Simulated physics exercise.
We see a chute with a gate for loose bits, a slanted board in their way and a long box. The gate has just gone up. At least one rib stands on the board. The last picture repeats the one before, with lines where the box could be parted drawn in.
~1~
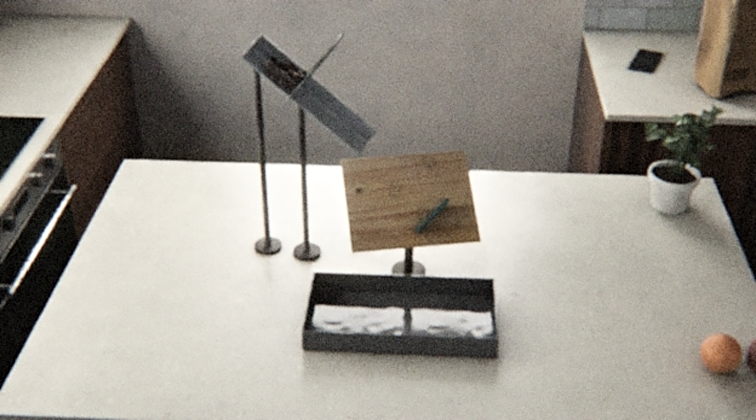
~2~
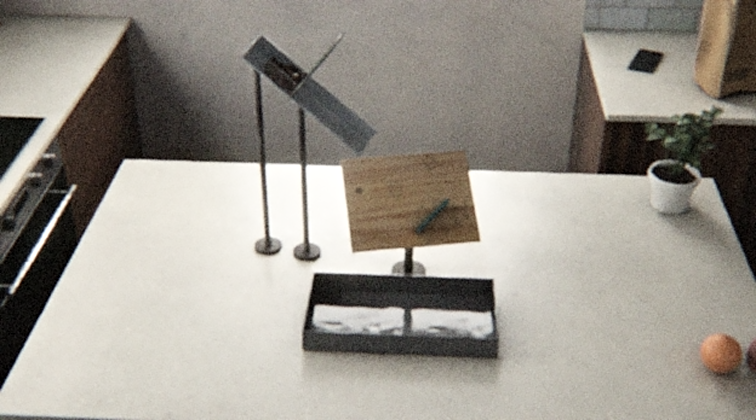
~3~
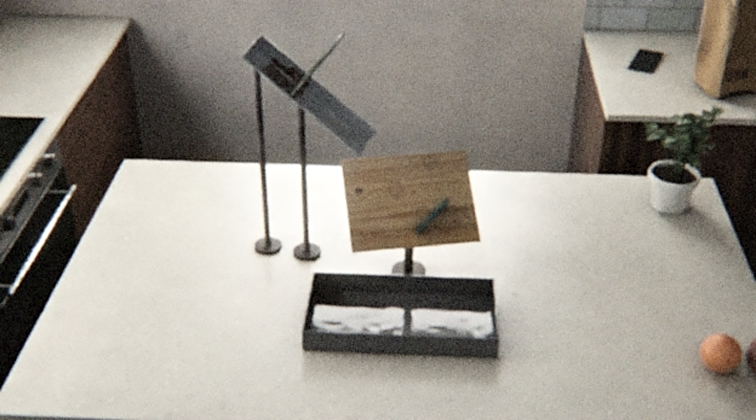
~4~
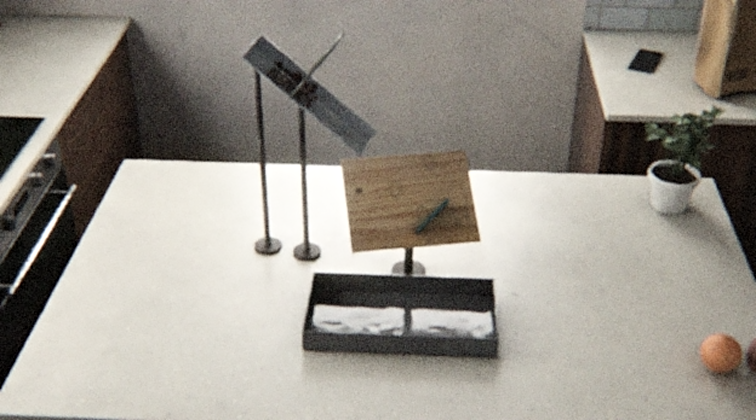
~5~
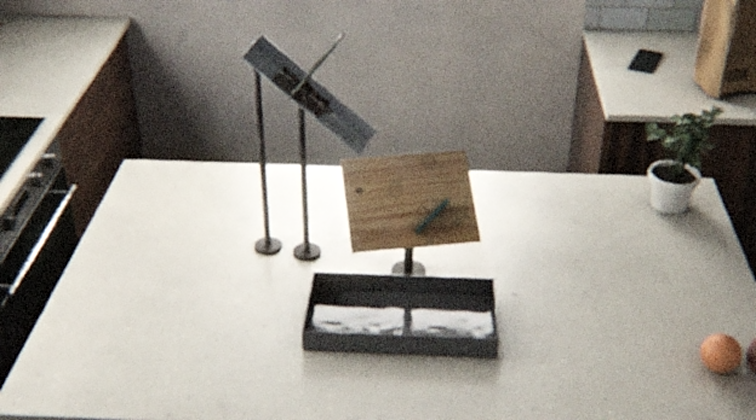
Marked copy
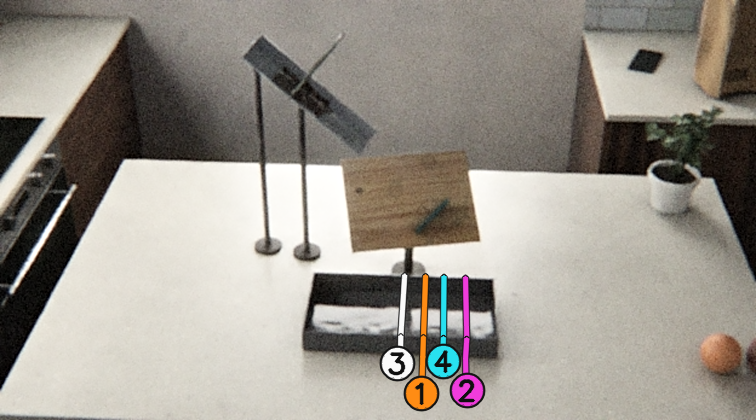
At the start, a small dark load sits near the top of a sloping grey chute on two thin posts, above a tilted wooden board with a green rib and a long dark box. The load then slides gradually down the chute to the right, while everything else stays still.
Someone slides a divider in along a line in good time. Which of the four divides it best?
Use line 3.
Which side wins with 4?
Left.
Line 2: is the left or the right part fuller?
Left.
On the marked copy, line 1 crosses the front rim at (423, 336); line 2 crosses the front rim at (466, 338); line 3 crosses the front rim at (400, 335); line 4 crosses the front rim at (443, 337).
With 1, of what is caught, nearly all on the left of the divider, a small part on the right.
With 2, of what is caught, nearly all on the left of the divider, a stray few on the right.
With 3, of what is caught, about a third on the left of the divider, about two thirds on the right.
With 4, of what is caught, nearly all on the left of the divider, a small part on the right.
